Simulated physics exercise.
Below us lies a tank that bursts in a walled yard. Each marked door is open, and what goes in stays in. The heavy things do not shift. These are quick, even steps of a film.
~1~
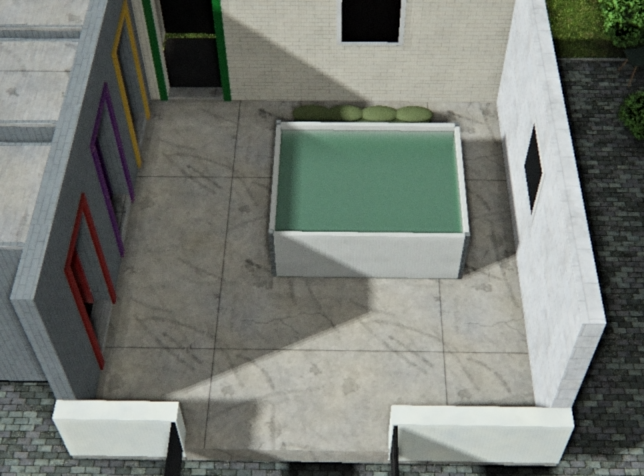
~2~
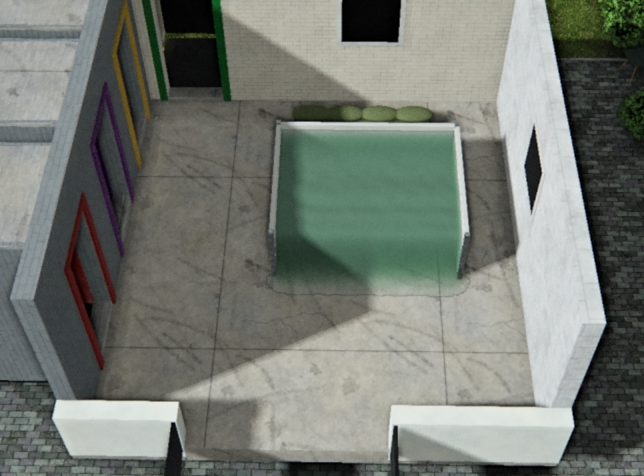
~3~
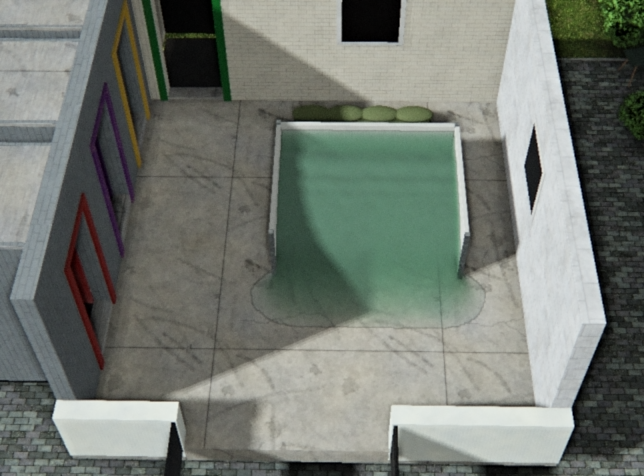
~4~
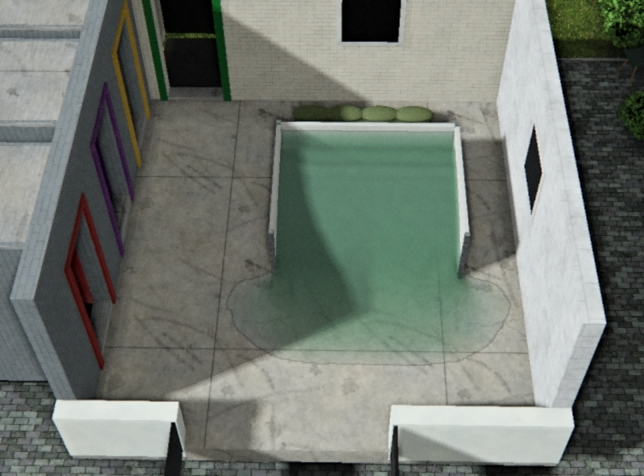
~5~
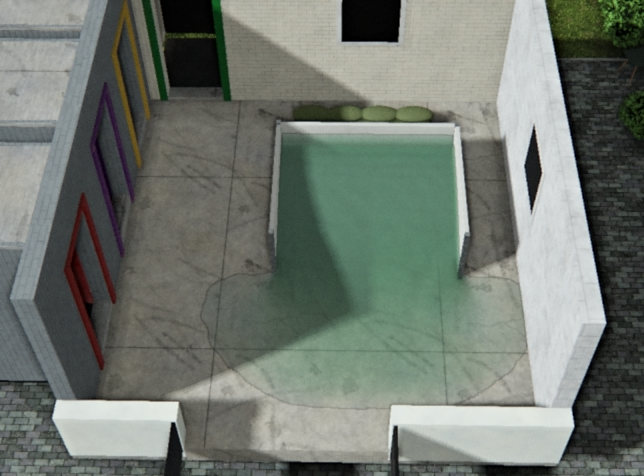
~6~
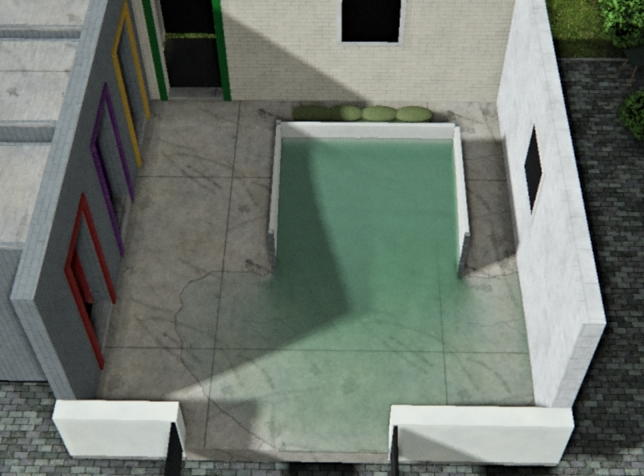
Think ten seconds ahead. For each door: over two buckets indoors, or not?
In the end: The yellow door admits no more than that; the green door lets in a lot; the red door admits no more than that; the purple door admits no more than that.
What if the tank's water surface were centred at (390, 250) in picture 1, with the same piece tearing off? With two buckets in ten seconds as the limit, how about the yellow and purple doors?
One by one: The yellow one keeps below it, the purple one lets less in.
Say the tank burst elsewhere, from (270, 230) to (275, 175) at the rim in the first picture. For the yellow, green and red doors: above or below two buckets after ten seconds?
One by one: Yellow holds, green goes over, red passes that mark.
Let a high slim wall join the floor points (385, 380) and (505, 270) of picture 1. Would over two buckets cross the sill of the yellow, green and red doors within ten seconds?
The yellow one is under; the green one passes that mark; the red one is over.
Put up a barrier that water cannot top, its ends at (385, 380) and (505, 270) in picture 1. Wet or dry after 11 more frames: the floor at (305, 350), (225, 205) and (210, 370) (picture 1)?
One after the other: Wet, dry, flooded.
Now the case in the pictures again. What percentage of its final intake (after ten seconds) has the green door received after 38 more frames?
Close to 0 %.
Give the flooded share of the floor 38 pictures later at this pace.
Roughly 90 per cent.
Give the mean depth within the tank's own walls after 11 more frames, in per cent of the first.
Close to 26 %.
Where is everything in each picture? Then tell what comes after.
Still water in the water tank at (368, 180), in the first frame.
The front is at (466, 280), out from the gap at (367, 263), in the second frame.
Water pours out at (367, 263) and has run to (477, 301), in the third frame.
Water pours out at (367, 265) and has run to (234, 302), in the fourth frame.
The front is at (518, 347), out from the gap at (367, 266), in the fifth frame.
The front is at a hidden place, out from the gap at (367, 266), in the sixth frame.
A moment on, water covers 40 % of the floor; the yellow door not reached, the green door not reached, the red door not reached, the purple door not reached.
Next, water covers 45 % of the floor; the yellow door not reached, the green door not reached, the red door wet at the sill, nothing in, the purple door not reached.
Then, water covers 60 % of the floor; the yellow door not reached, the green door not reached, the red door wet at the sill, nothing in, the purple door not reached.
Later, water covers 90 % of the floor; the yellow door wet at the sill, nothing in, the green door wet at the sill, nothing in, the red door under two buckets in, the purple door wet at the sill, nothing in.
In the end, water covers 95 % of the floor; the yellow door wet at the sill, nothing in, the green door over two buckets in, the red door under two buckets in, the purple door wet at the sill, nothing in.
